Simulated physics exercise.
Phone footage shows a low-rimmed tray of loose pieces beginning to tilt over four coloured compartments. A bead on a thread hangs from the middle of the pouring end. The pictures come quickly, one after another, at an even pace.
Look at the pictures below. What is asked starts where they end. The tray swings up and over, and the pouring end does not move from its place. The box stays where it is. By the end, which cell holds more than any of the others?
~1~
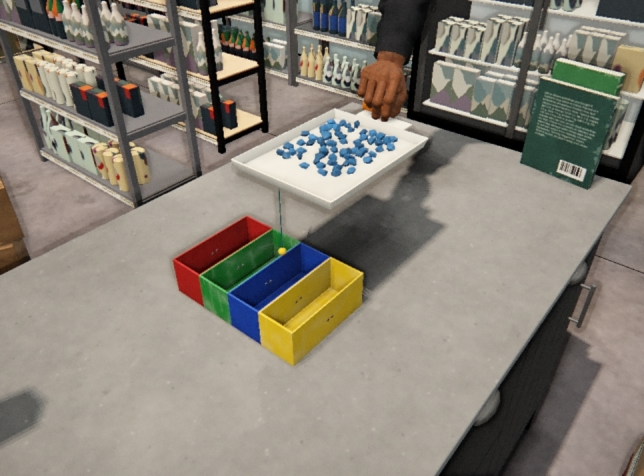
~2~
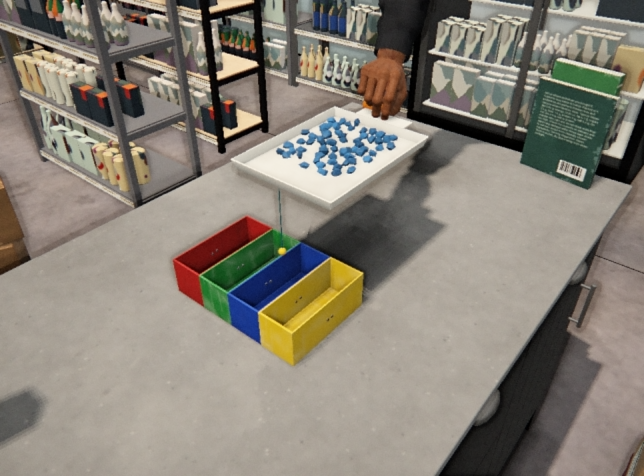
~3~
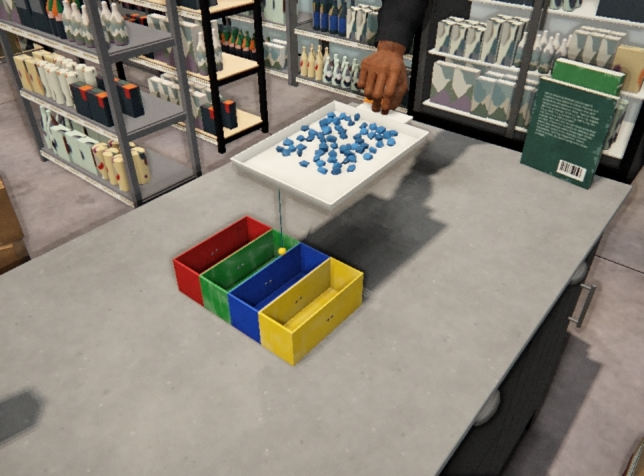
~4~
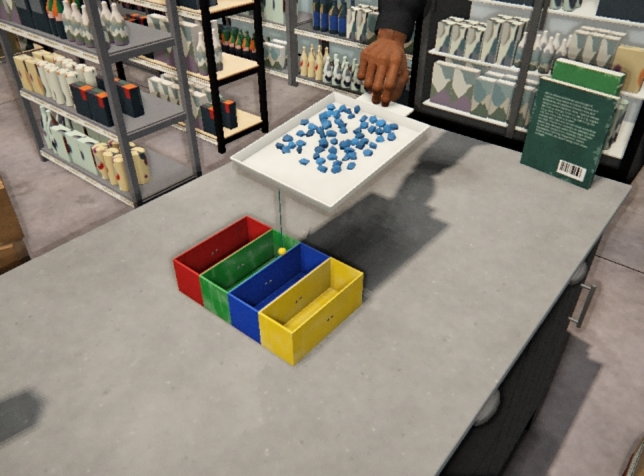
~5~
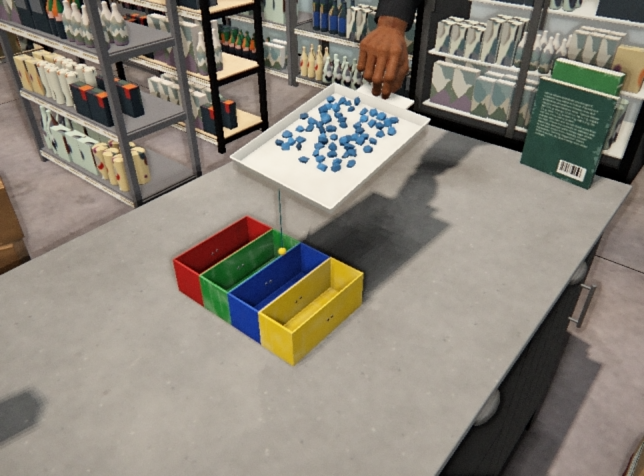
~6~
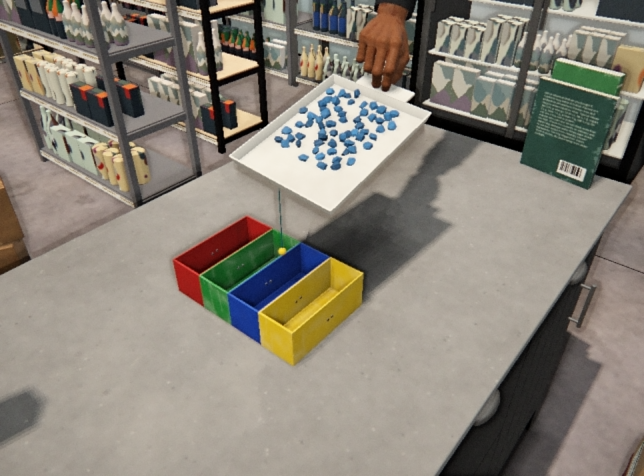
That would be the yellow one.
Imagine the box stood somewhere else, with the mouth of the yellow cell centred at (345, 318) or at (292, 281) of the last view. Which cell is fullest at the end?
Blue; the yellow one.
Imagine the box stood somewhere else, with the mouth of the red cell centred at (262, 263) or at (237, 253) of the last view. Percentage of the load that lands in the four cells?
About 100% and about 100%.
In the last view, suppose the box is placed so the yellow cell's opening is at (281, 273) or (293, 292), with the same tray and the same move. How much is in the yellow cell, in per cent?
Around 10 and then 60 per cent.
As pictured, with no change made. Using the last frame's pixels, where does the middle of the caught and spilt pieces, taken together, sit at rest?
Roughly pixel (311, 320).
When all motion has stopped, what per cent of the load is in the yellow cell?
About 80 per cent.
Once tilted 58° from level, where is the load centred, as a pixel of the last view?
(320, 198).
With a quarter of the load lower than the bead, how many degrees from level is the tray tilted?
Near 70 degrees.
Just after the last frame, tray tipped steeply; the larger part on the tray; about a tenth in the yellow cell; about a tenth falling or outside the box.
A moment on, tray tipped right over; roughly a third on the tray; roughly a third in the yellow cell; just a few in the blue cell; roughly a quarter falling or outside the box.
Further on, tray tipped past a quarter turn; the larger part in the yellow cell; about a tenth in the blue cell; about a tenth falling or outside the box.
When it is over, tray tipped past a quarter turn; the larger part in the yellow cell; about a tenth in the blue cell; not one in the green cell; not one in the red cell; about a tenth outside the box.
